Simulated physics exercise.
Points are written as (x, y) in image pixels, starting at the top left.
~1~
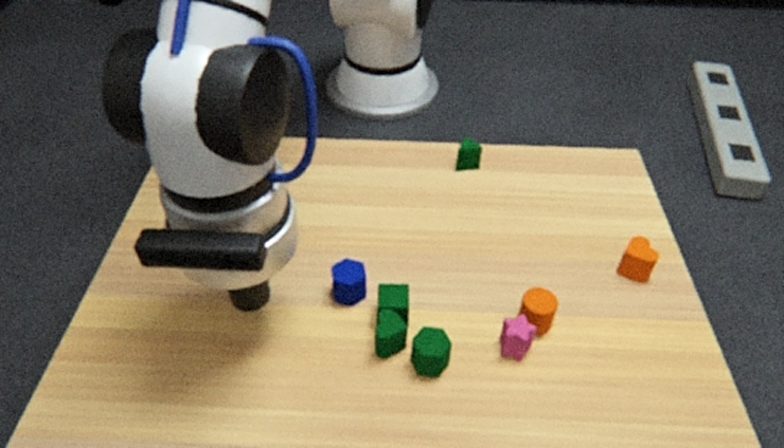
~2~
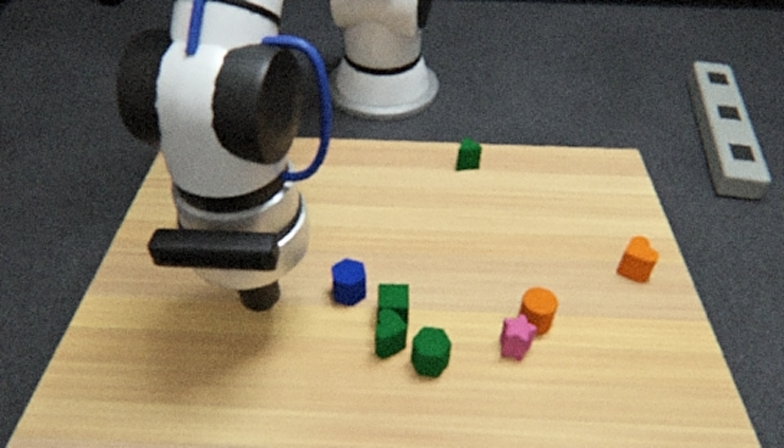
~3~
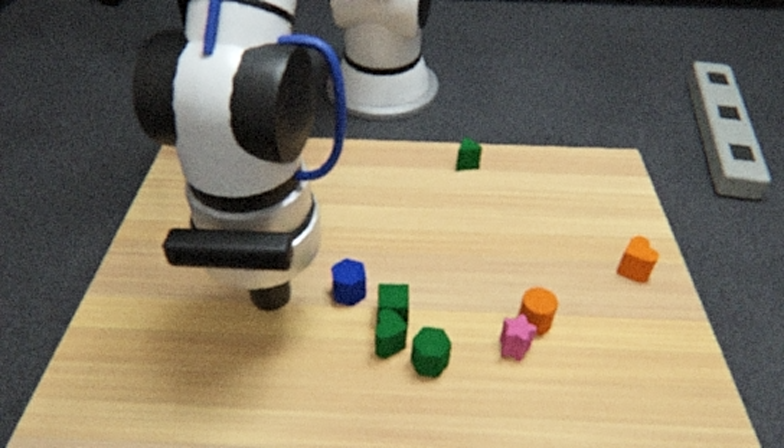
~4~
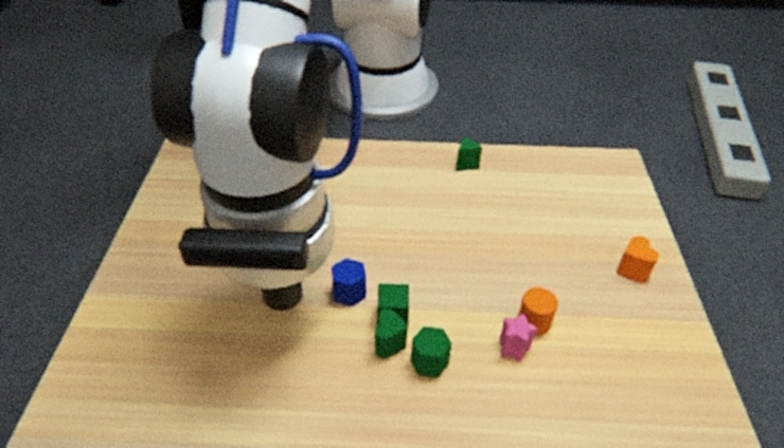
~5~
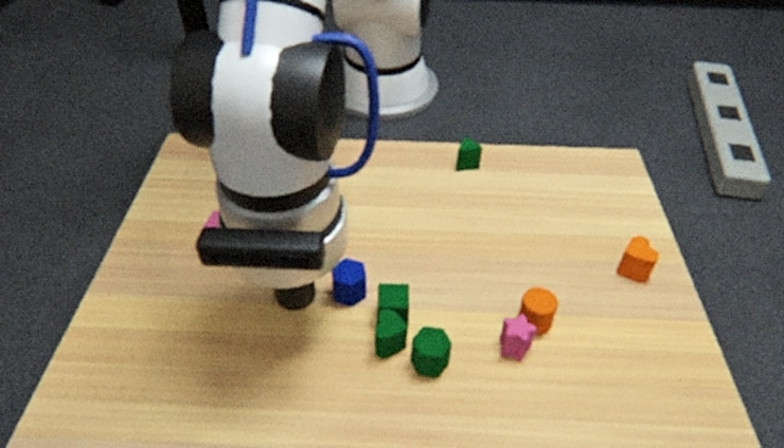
The robot arm slid slowly to the right, low over the wooden table, drawing close to the blue block while the green, orange and pink blocks stayed still and a pink piece appeared behind it.
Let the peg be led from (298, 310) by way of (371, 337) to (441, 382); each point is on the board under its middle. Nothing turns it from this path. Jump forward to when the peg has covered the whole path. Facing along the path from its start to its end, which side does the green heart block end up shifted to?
It moves right.
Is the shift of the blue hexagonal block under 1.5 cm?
Going by the path, yes.
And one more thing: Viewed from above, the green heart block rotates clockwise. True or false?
It is true.
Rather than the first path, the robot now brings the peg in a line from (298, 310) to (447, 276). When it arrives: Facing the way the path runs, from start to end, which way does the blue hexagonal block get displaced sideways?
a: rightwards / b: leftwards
Correct choice: B.
The first path, step by step. One third of the way, peg (347, 312); nothing pushed yet.
Two thirds of the way, peg (395, 338); green heart block (425, 344), turned 15° clockwise; green four-sided block (405, 298), turned 50° anticlockwise; green hexagonal block (462, 352), turned 20° anticlockwise.
At the end, peg (443, 369); blue hexagonal block not moved; green heart block (475, 378), turned 20° clockwise; green four-sided block (405, 298), turned 50° anticlockwise; green hexagonal block (502, 362), turned 65° anticlockwise.
